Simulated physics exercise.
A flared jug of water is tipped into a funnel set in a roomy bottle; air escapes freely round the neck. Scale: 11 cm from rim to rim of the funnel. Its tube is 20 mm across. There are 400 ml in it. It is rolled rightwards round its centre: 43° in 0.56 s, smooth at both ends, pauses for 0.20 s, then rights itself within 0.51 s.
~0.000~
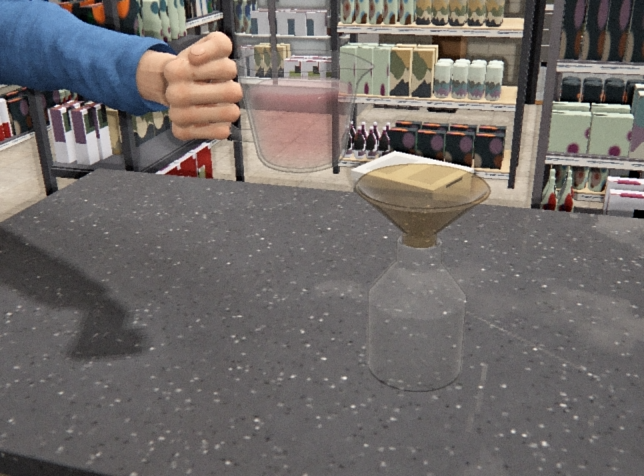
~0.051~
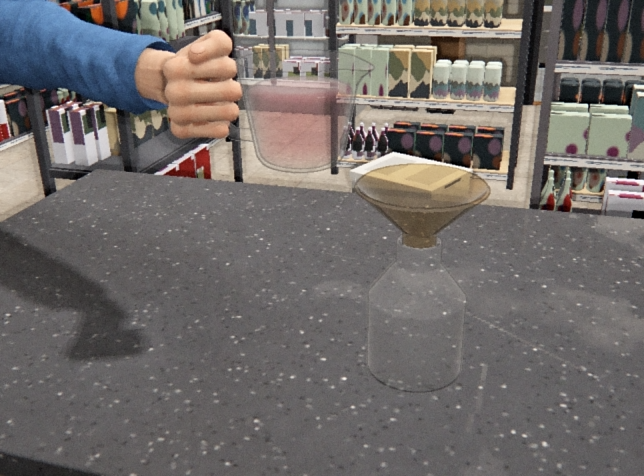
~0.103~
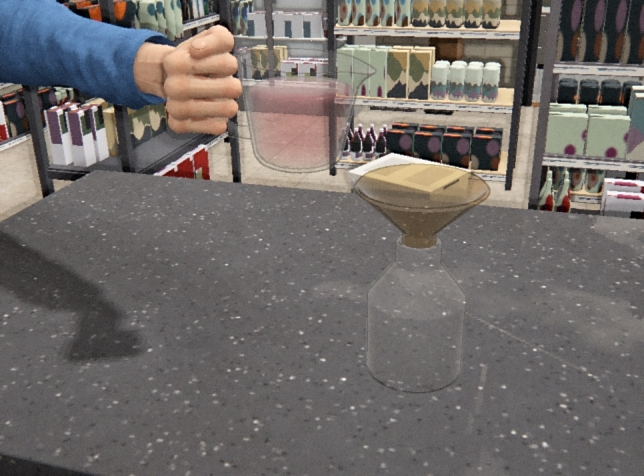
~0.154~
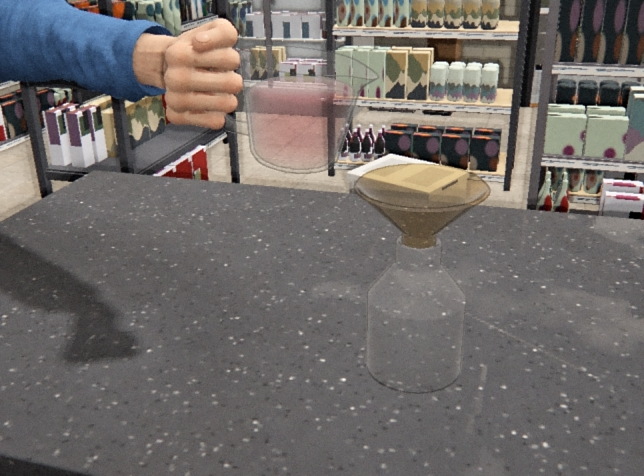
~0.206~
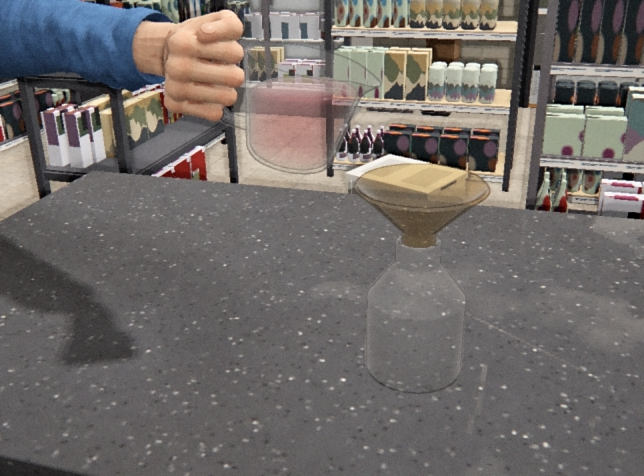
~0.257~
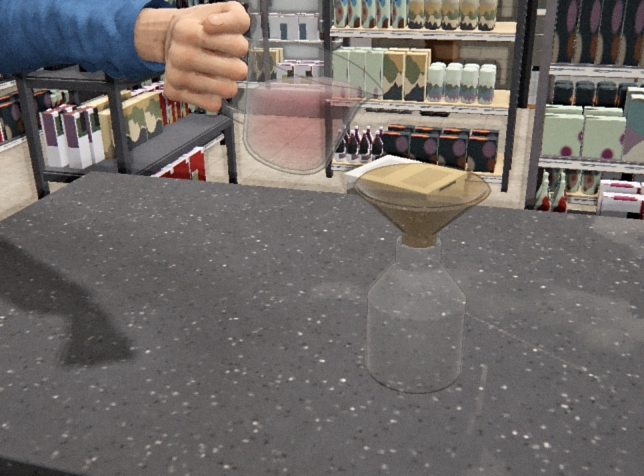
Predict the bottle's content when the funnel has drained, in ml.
Some 110 ml goes through.
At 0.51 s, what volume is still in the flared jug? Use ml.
Some 360 ml.
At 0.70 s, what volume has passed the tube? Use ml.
Close to 30 ml.
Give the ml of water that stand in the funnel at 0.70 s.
About 30 ml.
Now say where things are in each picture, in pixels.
In the first frame, tilt 0°; pouring edge (374, 66); surface from (263, 84) to (340, 86); the funnel's rim runs from (363, 186) to (484, 197).
In the second frame, tilt 1°; pouring edge (374, 67); surface from (268, 83) to (339, 87).
In the third frame, tilt 4°; pouring edge (376, 71); surface from (266, 82) to (340, 88).
In the fourth frame, tilt 8°; pouring edge (379, 77); surface from (265, 83) to (348, 89).
In the fifth frame, tilt 13°; pouring edge (381, 84); surface from (269, 84) to (347, 88).
In the sixth frame, tilt 19°; pouring edge (384, 93); surface from (267, 84) to (355, 92).
Then, 0.51 s in, the tilt is 42° and 0 ml has passed the tube, 10 ml is in the funnel, 360 ml in the flared jug and 0 ml has missed.
Then, 0.70 s in, the tilt is 43° and 25 ml has passed the tube, 30 ml is in the funnel, 315 ml in the flared jug and 0 ml has missed.
Then, 0.90 s in, the tilt is 35° and 55 ml has passed the tube, 35 ml is in the funnel, 290 ml in the flared jug and 0 ml has missed.
Then, 1.12 s in, the tilt is 9° and 85 ml has passed the tube, 20 ml is in the funnel, 285 ml in the flared jug and 5 ml has missed.
Finally, 105 ml has passed the tube, 0 ml is in the funnel, 285 ml in the flared jug and 5 ml has missed.
